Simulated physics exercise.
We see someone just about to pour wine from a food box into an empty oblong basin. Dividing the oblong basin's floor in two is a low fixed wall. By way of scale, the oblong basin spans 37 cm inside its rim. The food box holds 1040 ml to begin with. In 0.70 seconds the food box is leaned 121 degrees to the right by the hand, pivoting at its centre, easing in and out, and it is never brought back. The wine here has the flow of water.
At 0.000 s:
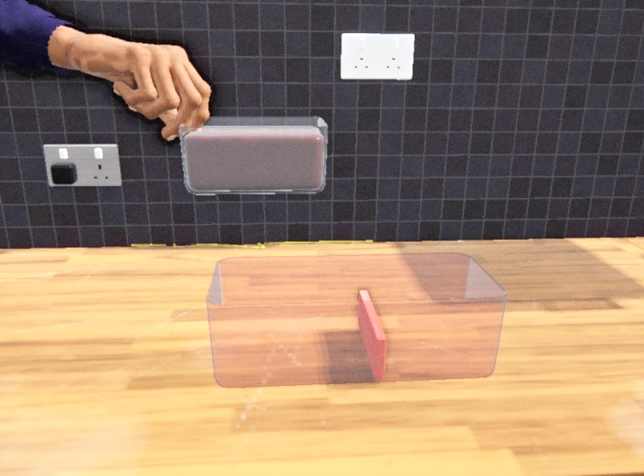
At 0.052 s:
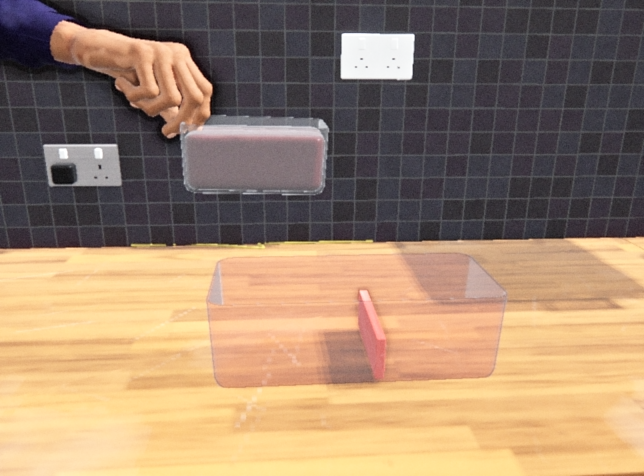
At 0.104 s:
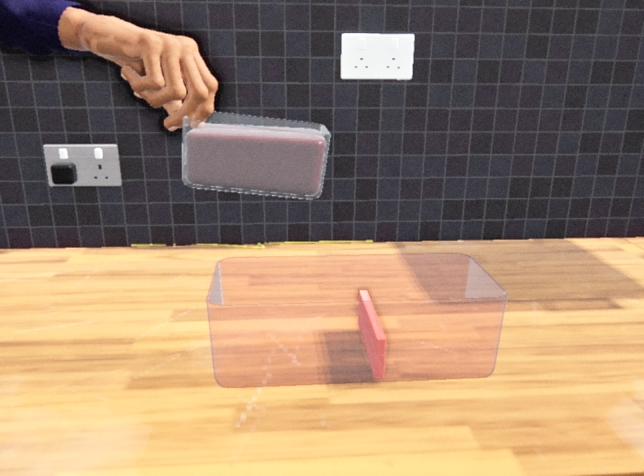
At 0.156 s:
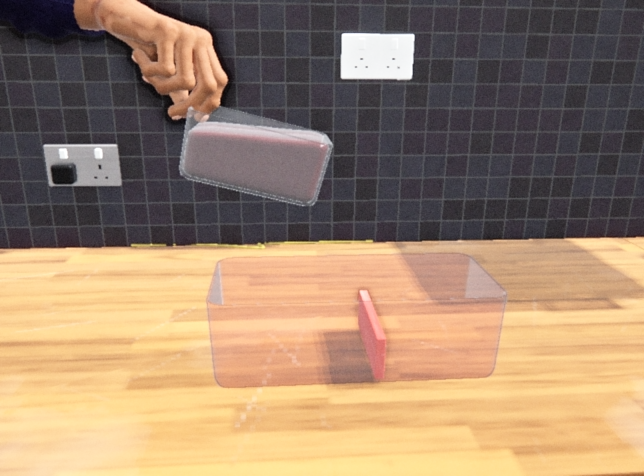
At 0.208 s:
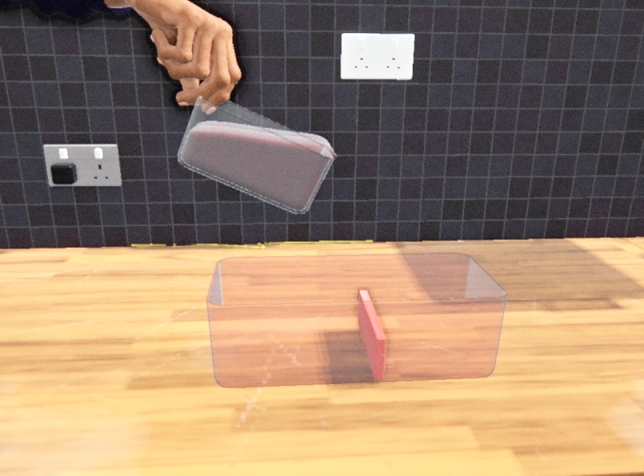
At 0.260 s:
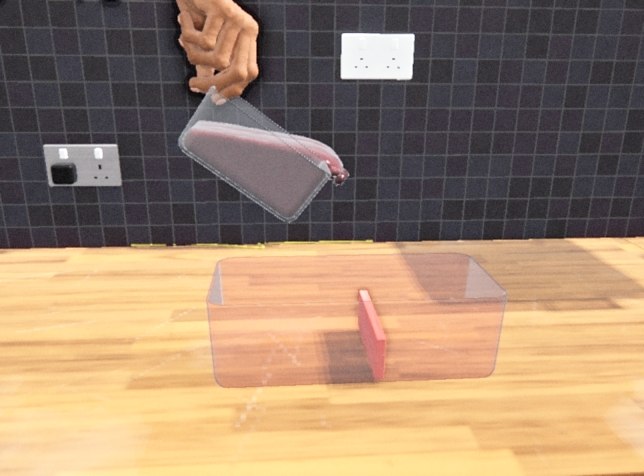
Hand tilting a clear food box of wine to the right above an oblong basin, wine starting over its edge.
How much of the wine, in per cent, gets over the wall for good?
37 %.
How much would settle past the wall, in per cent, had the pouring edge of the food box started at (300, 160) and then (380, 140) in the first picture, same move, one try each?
Around 5 per cent first, around 70 per cent next.
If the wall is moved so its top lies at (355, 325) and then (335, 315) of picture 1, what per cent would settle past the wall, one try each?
Roughly 50 per cent, then 70 per cent.
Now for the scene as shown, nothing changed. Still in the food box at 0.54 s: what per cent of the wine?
10 %.
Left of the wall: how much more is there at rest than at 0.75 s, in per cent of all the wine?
Close to 4% of the whole.
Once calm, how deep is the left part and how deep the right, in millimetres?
Left part about 18 mm deep, right part about 18 mm deep.
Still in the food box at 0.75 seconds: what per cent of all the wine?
About 0 per cent.
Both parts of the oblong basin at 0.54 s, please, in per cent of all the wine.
Around 16 percent on the left and 34 on the right.
By 0.54 s the tilt is 106° and 9 per cent is still to pour, 15 is left of the wall and 34 right of it.
By 0.75 s the tilt is 121° and 0 per cent is still to pour, 51 is left of the wall and 35 right of it.
By 0.96 s the tilt is 121° and 0 per cent is still to pour, 54 is left of the wall and 37 right of it.
By 1.20 s the tilt is 121° and 0 per cent is still to pour, 55 is left of the wall and 37 right of it.
At rest 55 per cent lies left of the wall, 37 right of it and 7 outside.
